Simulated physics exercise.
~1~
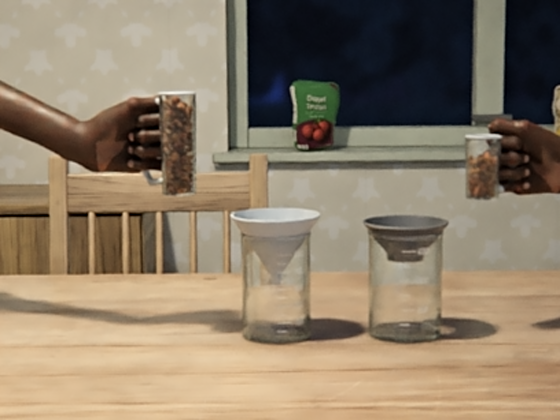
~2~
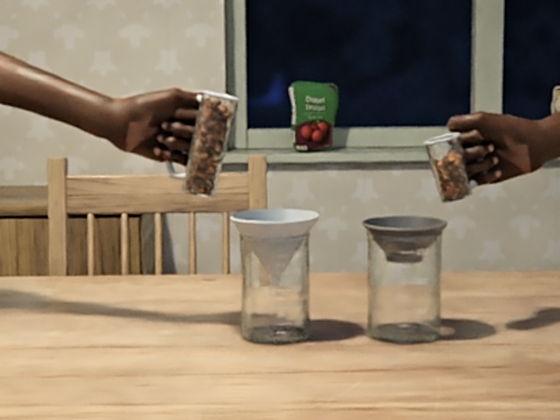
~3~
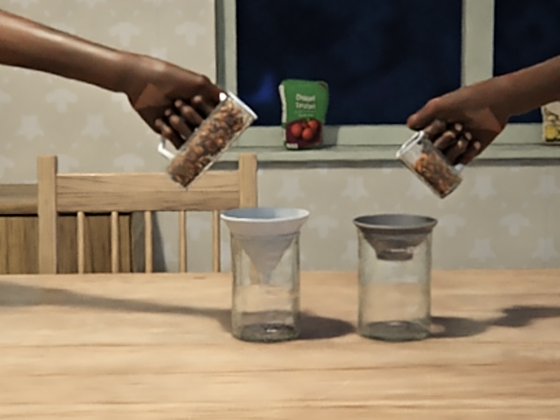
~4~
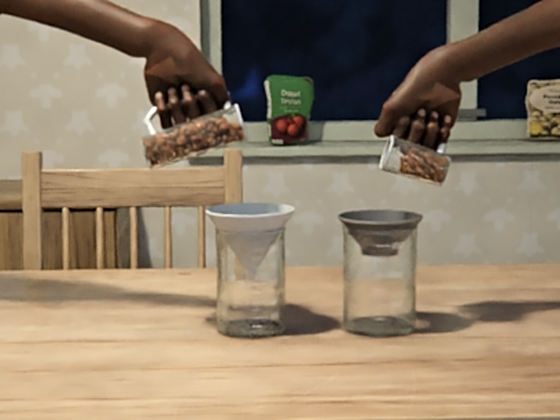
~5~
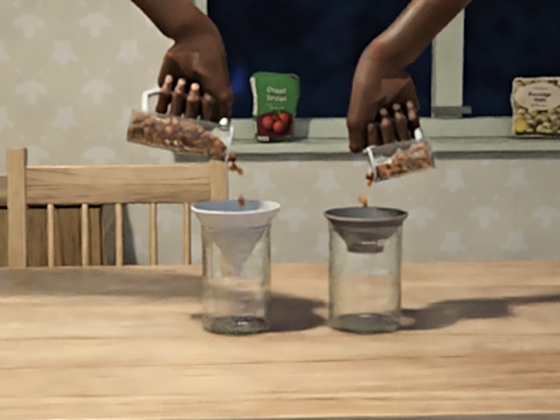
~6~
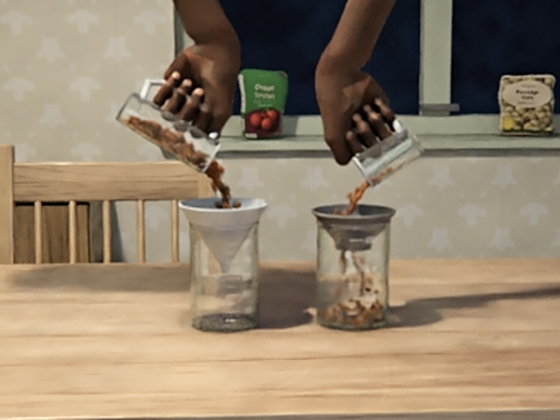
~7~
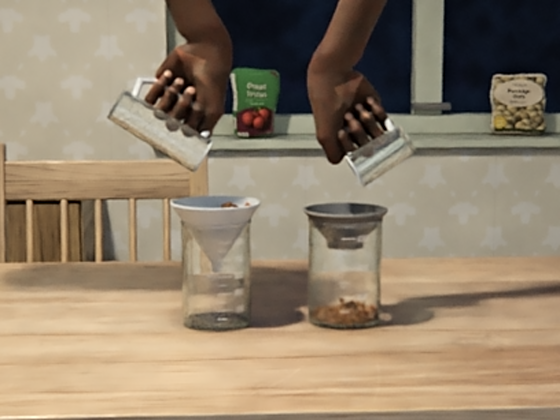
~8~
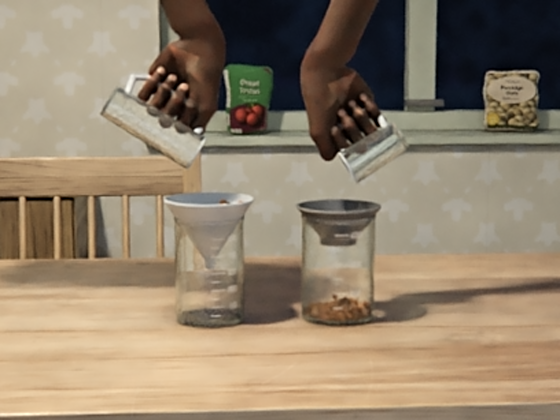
Two hands tip clear cups of small brown pieces over funnels set in glass jars on a wooden table, emptying both; the pieces in the left white funnel stay stuck there, while those poured through the right grey funnel settle at the bottom of its jar.
